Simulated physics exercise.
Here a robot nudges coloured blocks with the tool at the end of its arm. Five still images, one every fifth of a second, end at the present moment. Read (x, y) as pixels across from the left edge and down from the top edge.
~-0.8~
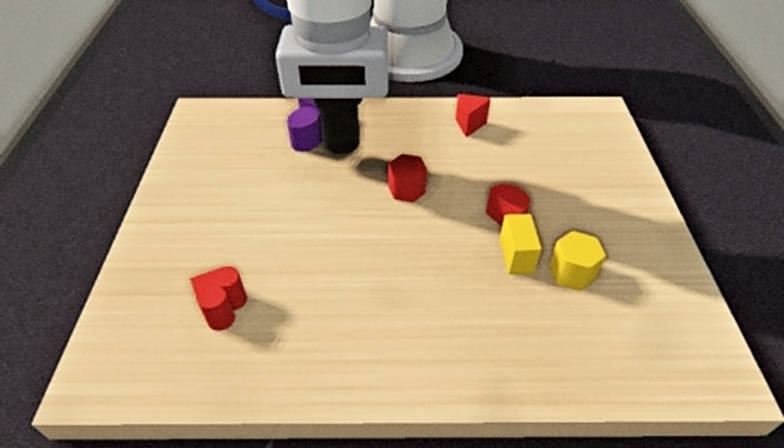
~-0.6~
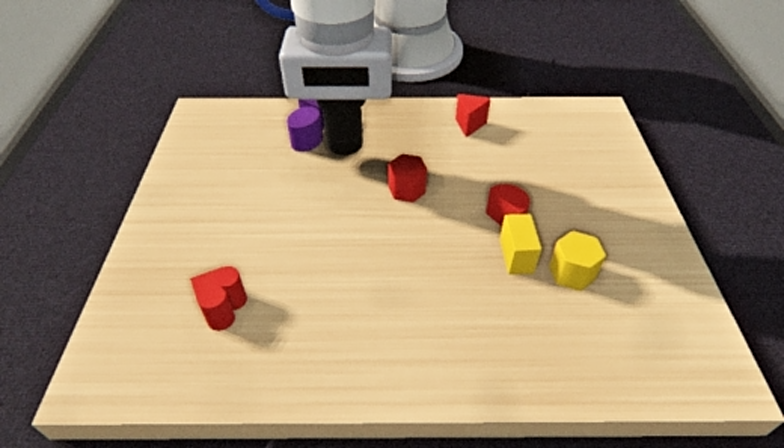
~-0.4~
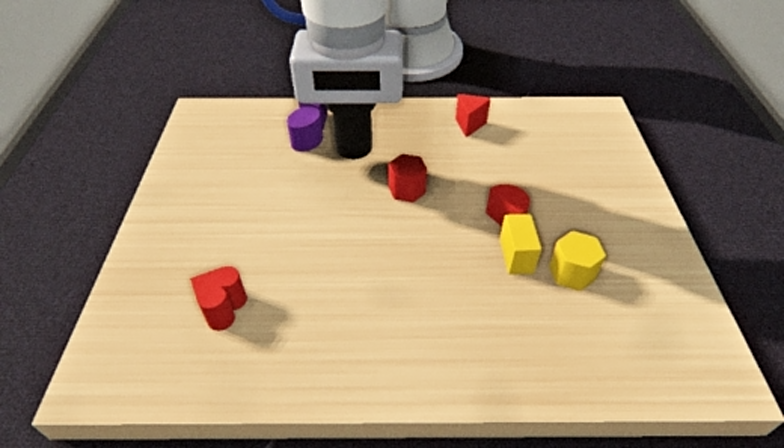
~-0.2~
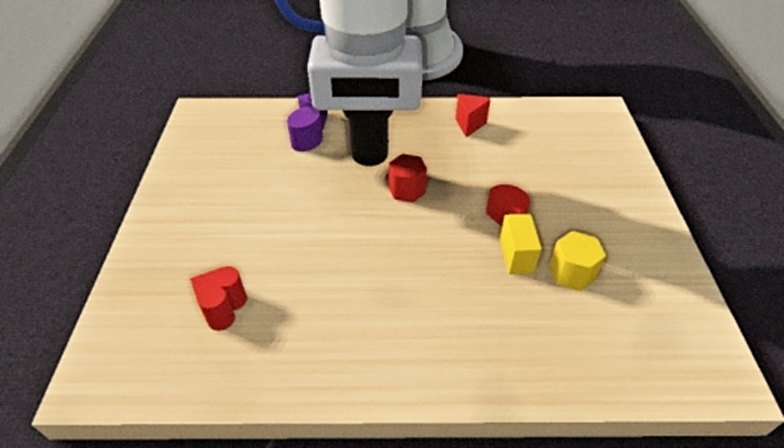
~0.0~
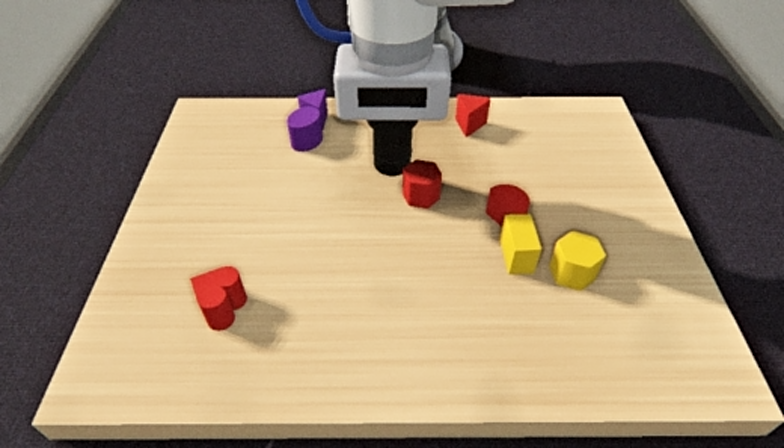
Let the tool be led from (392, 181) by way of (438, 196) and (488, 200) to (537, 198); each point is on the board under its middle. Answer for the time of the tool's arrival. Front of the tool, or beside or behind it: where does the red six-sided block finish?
I think the tool loses the red six-sided block somewhere along the way.
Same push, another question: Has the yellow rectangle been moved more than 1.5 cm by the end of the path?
Short answer: No.
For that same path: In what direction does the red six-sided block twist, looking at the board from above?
It goes clockwise.
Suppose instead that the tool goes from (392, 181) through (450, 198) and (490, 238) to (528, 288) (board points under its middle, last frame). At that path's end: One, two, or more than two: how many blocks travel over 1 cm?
Count: Three or more.
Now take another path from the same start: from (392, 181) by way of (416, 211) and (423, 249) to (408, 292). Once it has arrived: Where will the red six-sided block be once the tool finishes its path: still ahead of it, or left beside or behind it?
Slipped off.
On the path given first. One third of the way, tool (439, 180); red six-sided block (470, 189).
Two thirds of the way, tool (491, 184); red six-sided block (499, 202), turned 45° clockwise; red half-round block (529, 195), turned 25° clockwise.
At the end, tool (542, 182); red six-sided block (499, 202), turned 45° clockwise; red half-round block (548, 197), turned 105° clockwise; yellow rectangle not moved.
